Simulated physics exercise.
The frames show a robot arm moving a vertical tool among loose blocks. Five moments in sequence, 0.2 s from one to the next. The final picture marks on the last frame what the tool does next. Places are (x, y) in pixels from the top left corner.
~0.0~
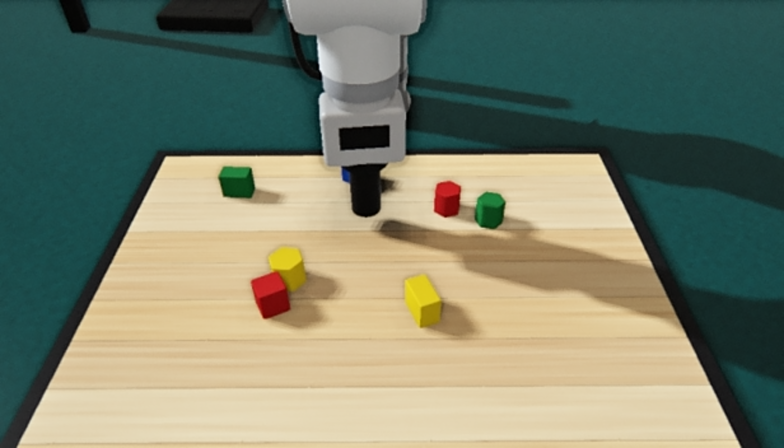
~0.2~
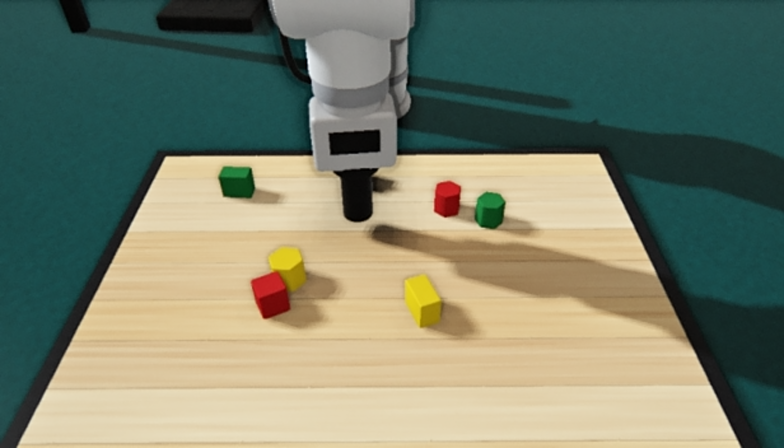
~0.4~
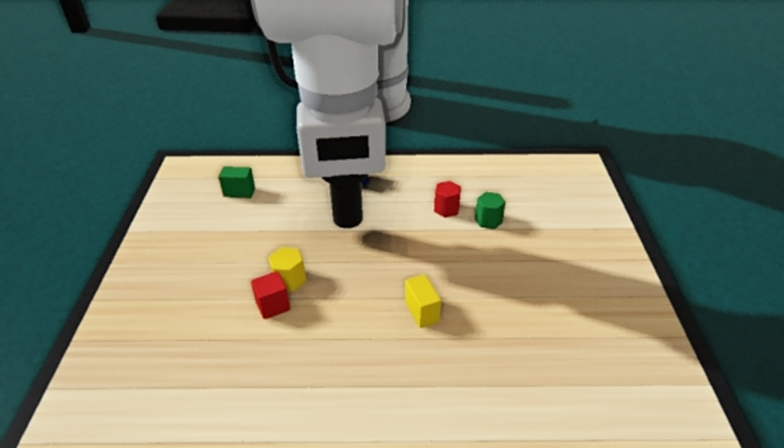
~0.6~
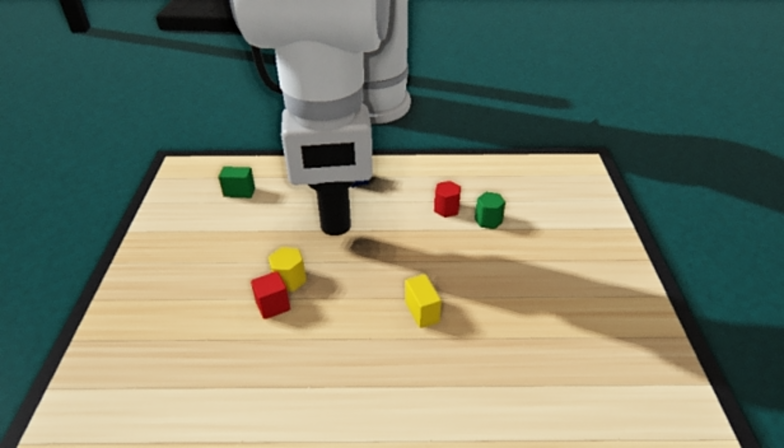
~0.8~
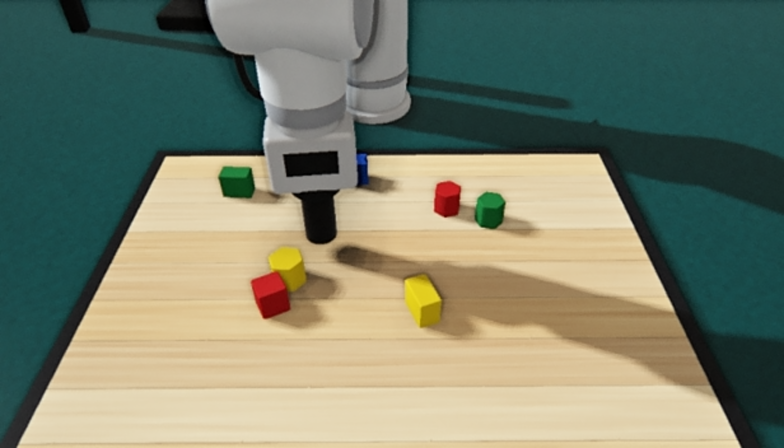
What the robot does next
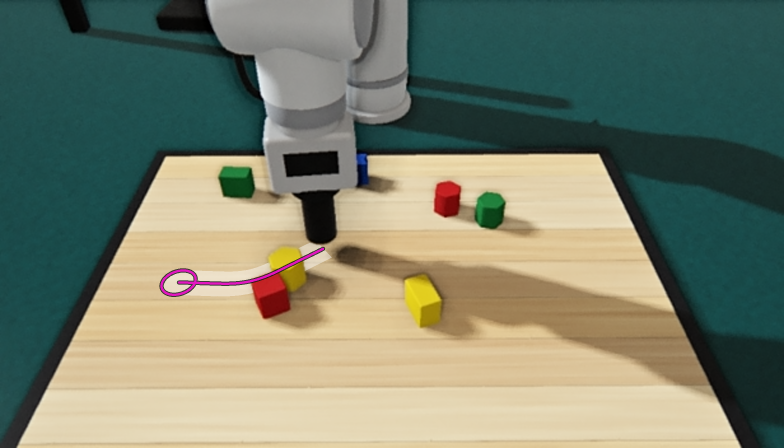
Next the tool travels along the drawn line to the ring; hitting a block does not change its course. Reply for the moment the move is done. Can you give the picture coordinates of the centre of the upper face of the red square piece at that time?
When the path ends, it will be at (255, 310).
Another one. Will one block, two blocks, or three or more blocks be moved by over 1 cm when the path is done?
My forecast: 2.
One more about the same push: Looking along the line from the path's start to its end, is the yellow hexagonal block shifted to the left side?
It seems so.
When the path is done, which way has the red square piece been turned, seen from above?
Answer: Anticlockwise.
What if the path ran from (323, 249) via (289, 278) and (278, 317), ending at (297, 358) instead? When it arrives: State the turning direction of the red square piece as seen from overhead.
From above, it turns counterclockwise.
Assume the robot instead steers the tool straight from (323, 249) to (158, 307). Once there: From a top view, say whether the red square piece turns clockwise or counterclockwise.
Viewed from above: Clockwise.
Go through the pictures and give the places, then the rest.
In the first picture, tool's lower end (366, 208); red square piece (268, 284); yellow hexagonal block (286, 258).
In the second picture, tool (358, 213); blocks still.
In the third picture, tool (348, 219); blocks still.
In the fourth picture, tool (336, 226); blocks still.
In the fifth picture, tool (322, 235); red square piece (268, 284); yellow hexagonal block (286, 258).
Drawn move, from (323, 249) over (280, 270) and (230, 284) to (179, 282).
The first path, step by step. One third of the way, tool (277, 256); red square piece (257, 300), turned 20° anticlockwise; yellow hexagonal block (263, 273), turned 15° anticlockwise.
Two thirds of the way, tool (225, 269); red square piece (255, 310), turned 25° anticlockwise; yellow hexagonal block (244, 285), turned 65° anticlockwise.
At the end, tool (173, 268); red square piece (255, 310), turned 25° anticlockwise; yellow hexagonal block (244, 285), turned 65° anticlockwise.
